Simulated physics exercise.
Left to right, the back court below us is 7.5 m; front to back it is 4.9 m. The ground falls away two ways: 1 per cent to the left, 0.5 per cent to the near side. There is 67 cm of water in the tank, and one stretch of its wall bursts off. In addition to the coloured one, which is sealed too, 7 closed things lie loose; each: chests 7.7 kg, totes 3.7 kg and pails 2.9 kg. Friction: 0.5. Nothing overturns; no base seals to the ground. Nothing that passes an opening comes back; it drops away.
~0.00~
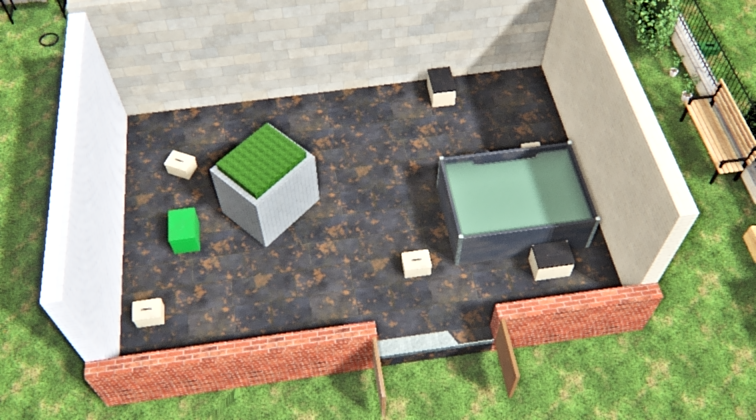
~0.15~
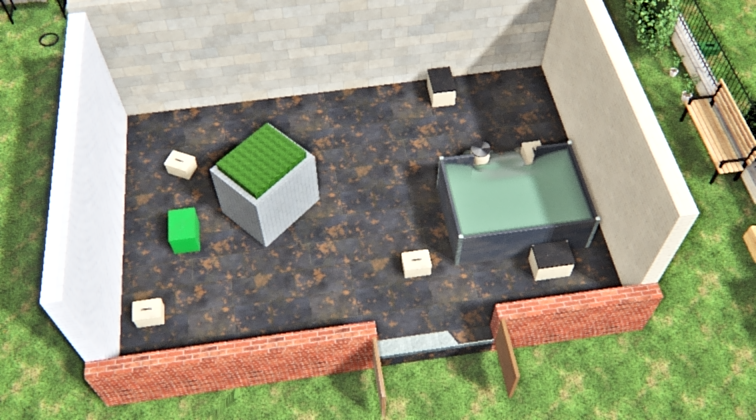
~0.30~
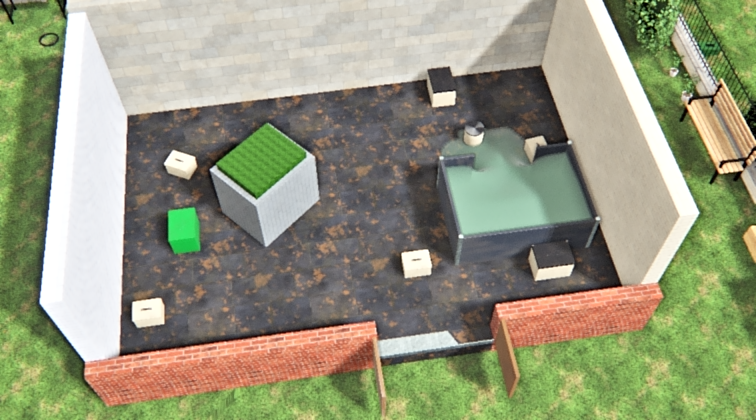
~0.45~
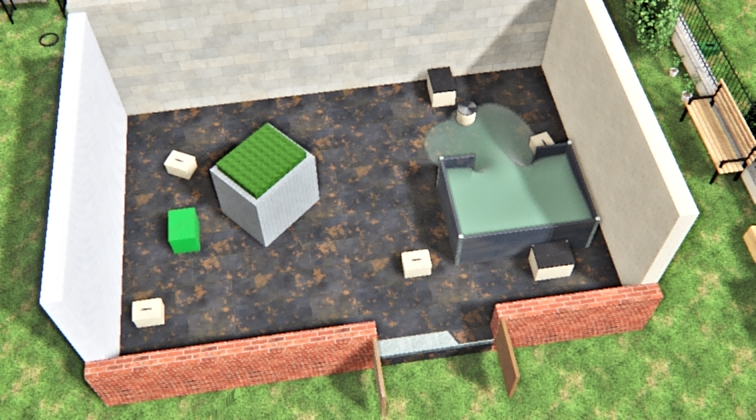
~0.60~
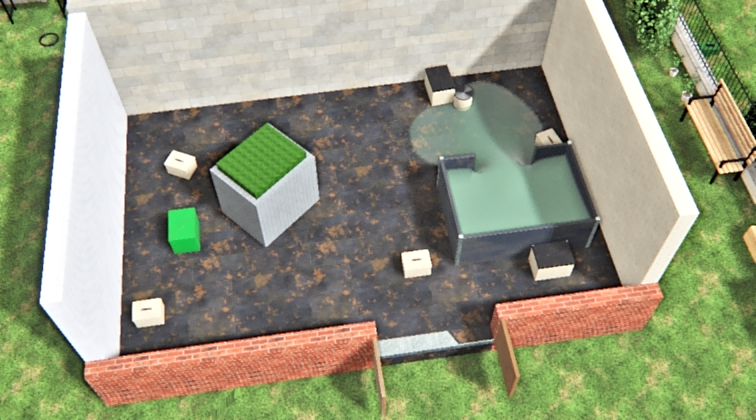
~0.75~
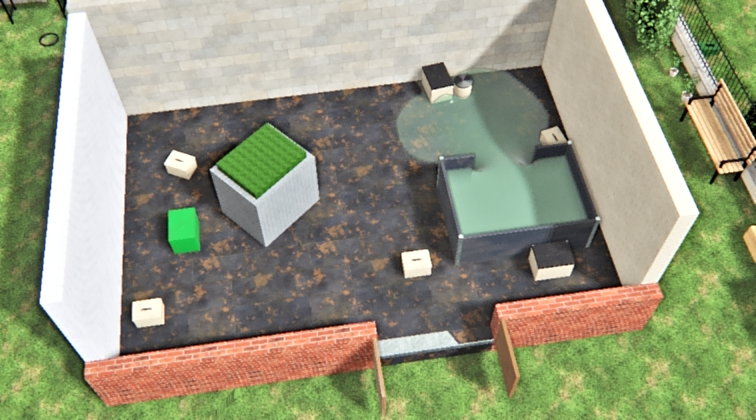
To begin with, a tank of greenish water stands at the right of a walled yard dotted with boxes. A stretch of its far side bursts open, and water spreads across the dark ground, carrying a small pale container back beside a dark-topped box, while the green box stays still.
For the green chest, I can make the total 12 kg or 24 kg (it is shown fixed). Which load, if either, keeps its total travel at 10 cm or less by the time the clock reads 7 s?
Only the larger one.
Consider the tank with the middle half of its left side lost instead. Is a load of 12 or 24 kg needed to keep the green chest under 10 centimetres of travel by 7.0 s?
Under that change, both options fail.
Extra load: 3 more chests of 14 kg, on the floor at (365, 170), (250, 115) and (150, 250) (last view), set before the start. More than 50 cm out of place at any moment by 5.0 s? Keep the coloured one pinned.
First one stayed within, second went beyond, third stayed within.
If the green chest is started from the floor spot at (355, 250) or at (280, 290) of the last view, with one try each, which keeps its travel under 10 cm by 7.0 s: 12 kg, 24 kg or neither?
Well, the little one does for the first, the little one does for the second.
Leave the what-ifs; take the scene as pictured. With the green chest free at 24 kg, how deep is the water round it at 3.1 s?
Depth: Approx. 0 cm.
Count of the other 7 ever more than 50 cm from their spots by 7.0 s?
I count 5 of them.
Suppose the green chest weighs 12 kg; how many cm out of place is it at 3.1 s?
It would be some 0 cm from its spot.
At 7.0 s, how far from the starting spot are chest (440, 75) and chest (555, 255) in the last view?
The first has moved 600 cm and the second 0 cm from the start.
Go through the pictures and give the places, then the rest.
In the first picture, the green chest at (182, 224) rests on the ground; water covers 2.8 m2; 0 of 8 have shifted.
In the second picture, the green chest at (182, 224) rests on the ground; 3.3 m2 under water; 1 of 8 have shifted.
In the third picture, the green chest at (182, 224) rests on the ground; water covers 4.1 m2; 2 of 8 have shifted.
In the fourth picture, the green chest at (182, 224), on the bottom; 5.1 m2 under water; 2 of 8 have shifted.
In the fifth picture, the green chest at (182, 224) rests on the ground; water covers 6.3 m2; 2 of 8 have shifted.
In the sixth picture, the green chest at (182, 224) rests on the ground; water covers 7.3 m2; 3 of 8 have shifted.
After 1.4 s the green chest would be 0 cm from its start with 12 kg and 0 cm from its start with 24 kg; 0 cm of water round it then.
After 3.1 s the green chest would be 0 cm from its start with 12 kg and 0 cm from its start with 24 kg; 0 cm of water round it then.
After 4.9 s the green chest would be 0 cm from its start with 12 kg and 0 cm from its start with 24 kg; 2 cm of water round it then.
After 7.0 s the green chest would be 30 cm from its start with 12 kg and 0 cm from its start with 24 kg; 5 cm of water round it then.
